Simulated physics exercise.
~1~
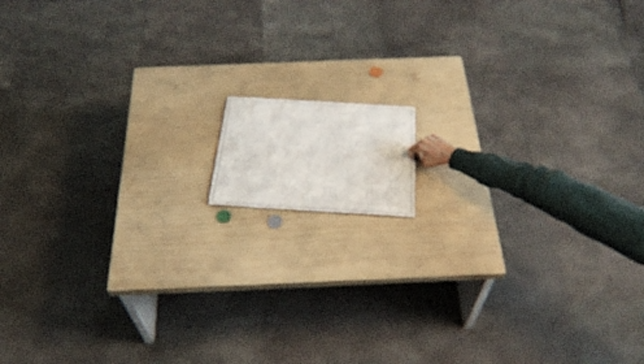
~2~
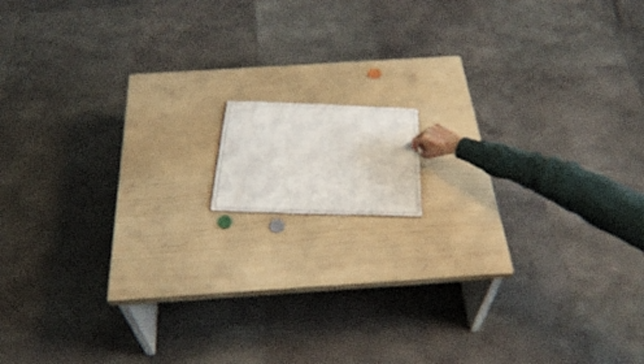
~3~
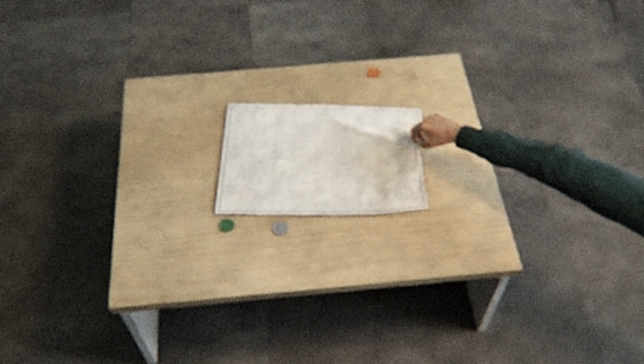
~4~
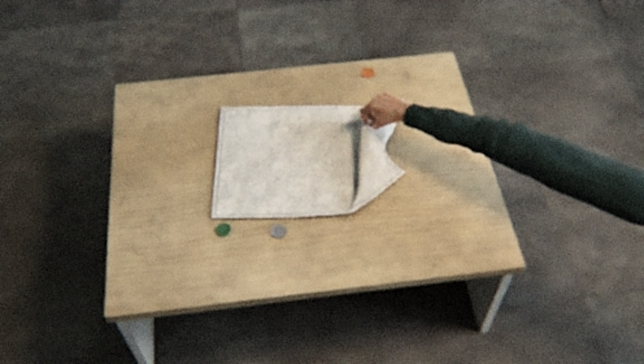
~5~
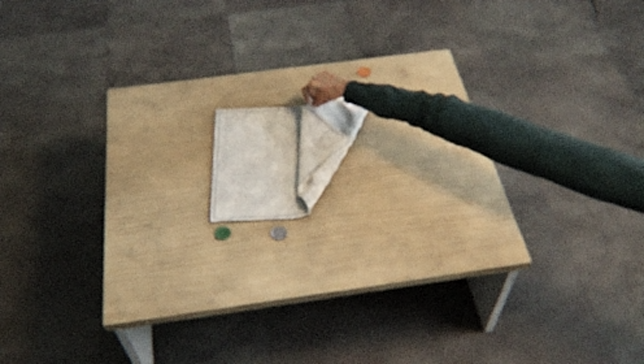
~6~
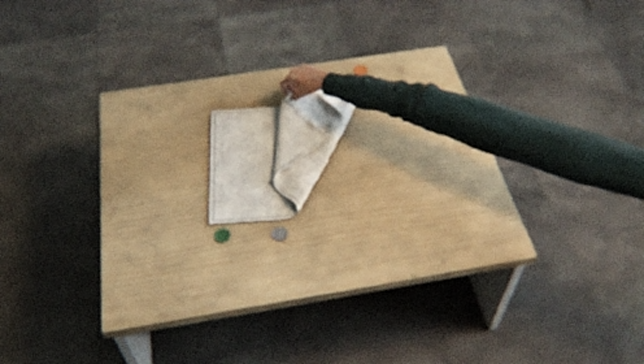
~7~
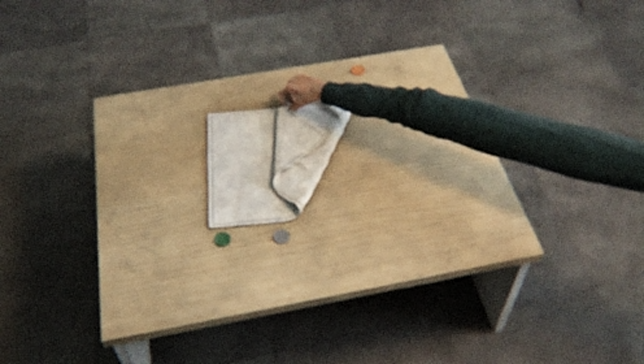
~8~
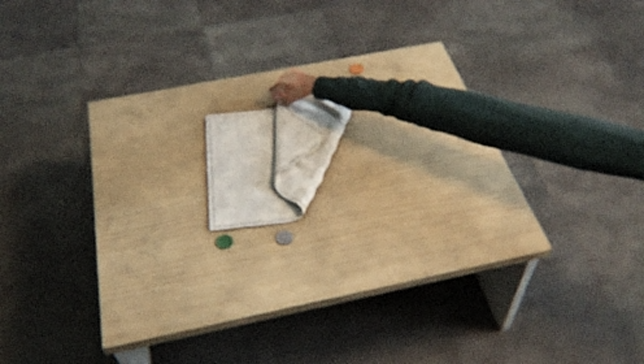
In this clip, a hand in a dark green sleeve pinches the right edge of a pale napkin on a wooden table and folds it leftward, ending with the cloth partly doubled over, still held, while the green, grey and orange discs remain uncovered.
